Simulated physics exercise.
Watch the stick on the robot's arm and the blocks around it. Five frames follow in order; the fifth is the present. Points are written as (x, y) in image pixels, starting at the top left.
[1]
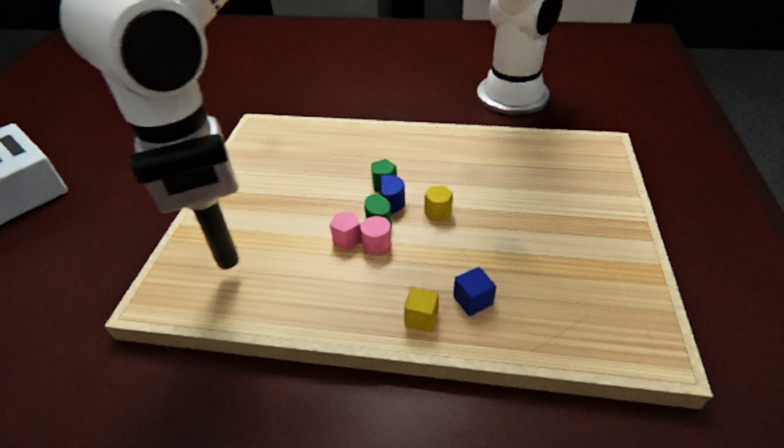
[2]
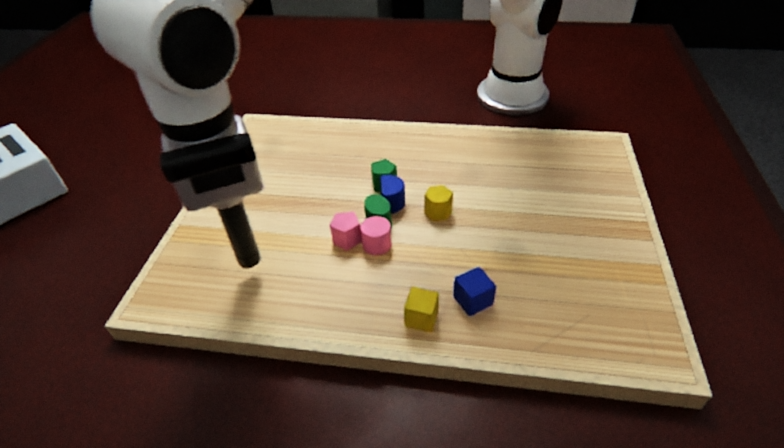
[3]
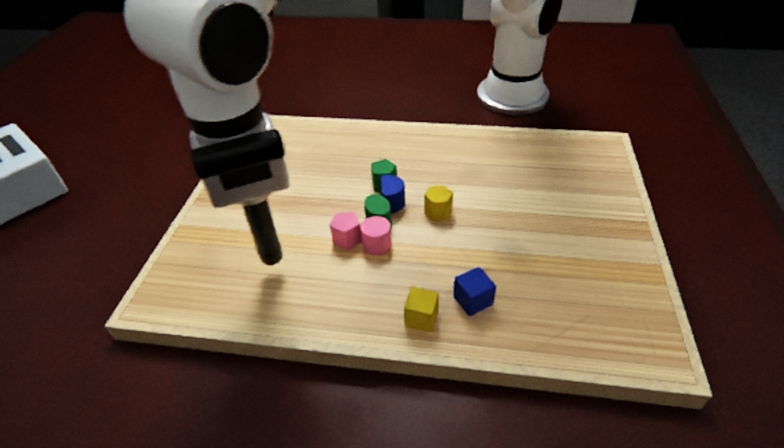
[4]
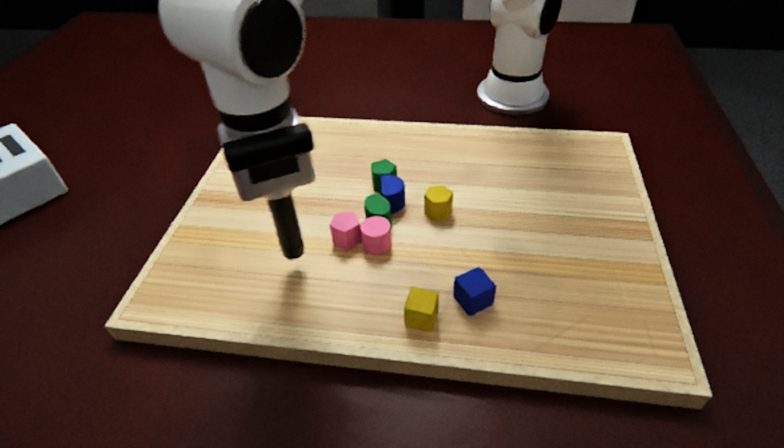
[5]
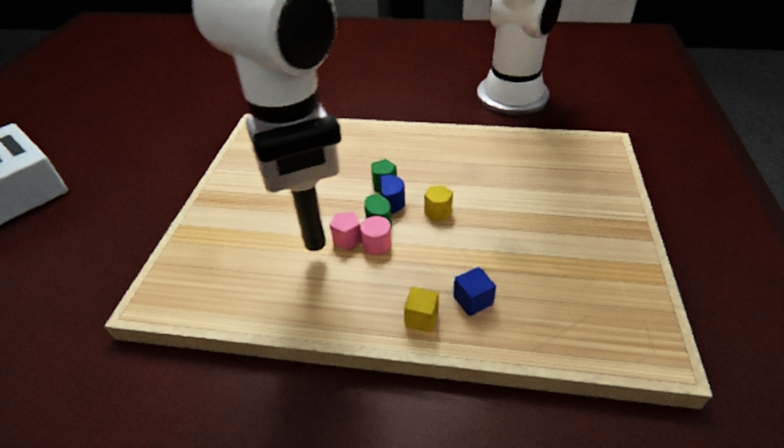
On a wooden board atop a dark red table, a robot arm moved its black stick steadily rightward from the left side, drawing close to the pink blocks while all the colored blocks stayed still.
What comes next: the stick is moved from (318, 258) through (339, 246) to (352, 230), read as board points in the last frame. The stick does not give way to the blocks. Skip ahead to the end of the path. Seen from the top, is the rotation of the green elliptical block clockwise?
Yes
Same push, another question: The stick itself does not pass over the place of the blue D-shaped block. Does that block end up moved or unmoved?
Moved away.
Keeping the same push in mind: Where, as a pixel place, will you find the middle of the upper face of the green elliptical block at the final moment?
It sits at (392, 199).
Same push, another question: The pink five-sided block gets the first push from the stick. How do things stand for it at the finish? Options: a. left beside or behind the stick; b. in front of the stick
b (in front of the stick)
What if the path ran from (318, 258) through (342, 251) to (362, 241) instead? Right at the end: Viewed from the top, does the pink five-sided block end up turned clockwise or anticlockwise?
My prediction: CCW.
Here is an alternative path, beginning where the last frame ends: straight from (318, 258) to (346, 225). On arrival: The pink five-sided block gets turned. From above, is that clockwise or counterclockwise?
With the clock.
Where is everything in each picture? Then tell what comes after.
Stick tip (229, 262); block tops, pink five-sided block (345, 221); pink cylinder (375, 226); green elliptical block (377, 204); blue D-shaped block (392, 184), in the first frame.
Stick (250, 261); blocks unchanged, in the second frame.
Stick (272, 258); blocks unchanged, in the third frame.
Stick (294, 252); blocks unchanged, in the fourth frame.
Stick (315, 244); pink five-sided block (345, 221); pink cylinder (375, 226); green elliptical block (377, 204); blue D-shaped block (392, 184), in the fifth frame.
On the path given first. Halfway along, stick (337, 232); pink five-sided block (353, 214).
At the end, stick (351, 216); pink five-sided block (367, 199), turned 15° clockwise; pink cylinder in place; green elliptical block (392, 199), turned 40° clockwise; blue D-shaped block (403, 182), turned 50° anticlockwise.
